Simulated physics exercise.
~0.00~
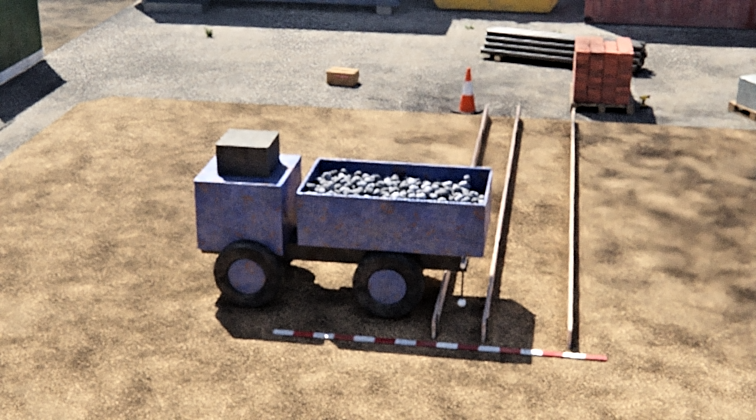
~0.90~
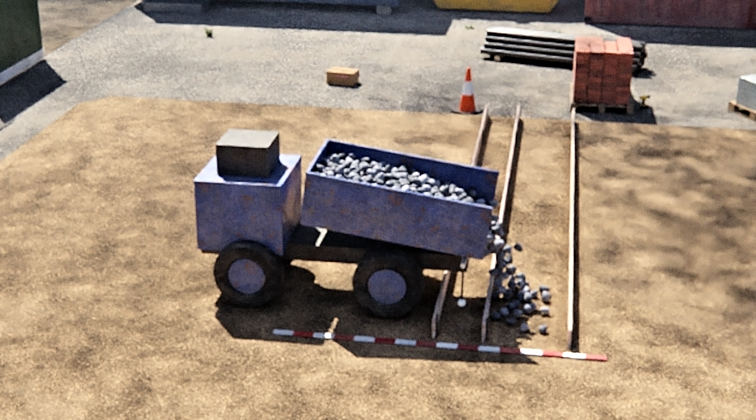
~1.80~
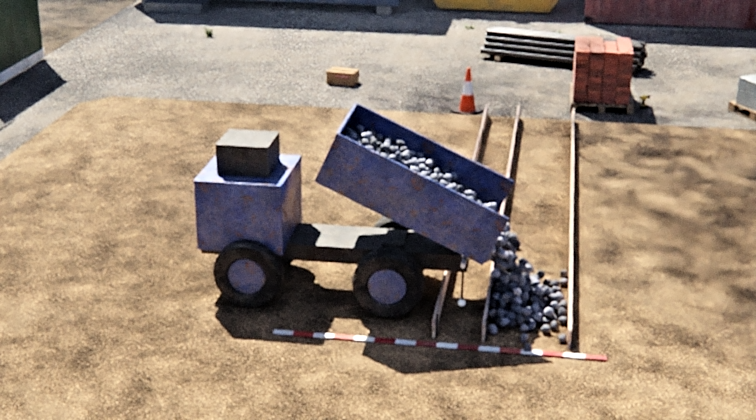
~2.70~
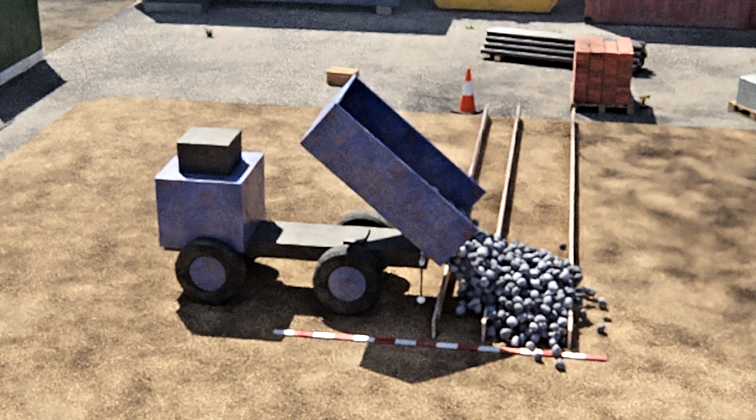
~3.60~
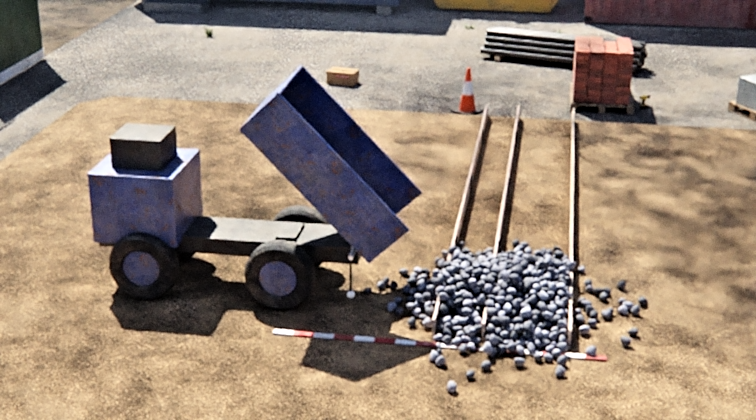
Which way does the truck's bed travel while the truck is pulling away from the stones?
The bed moves to the left along with the truck, away from the pile of stones.
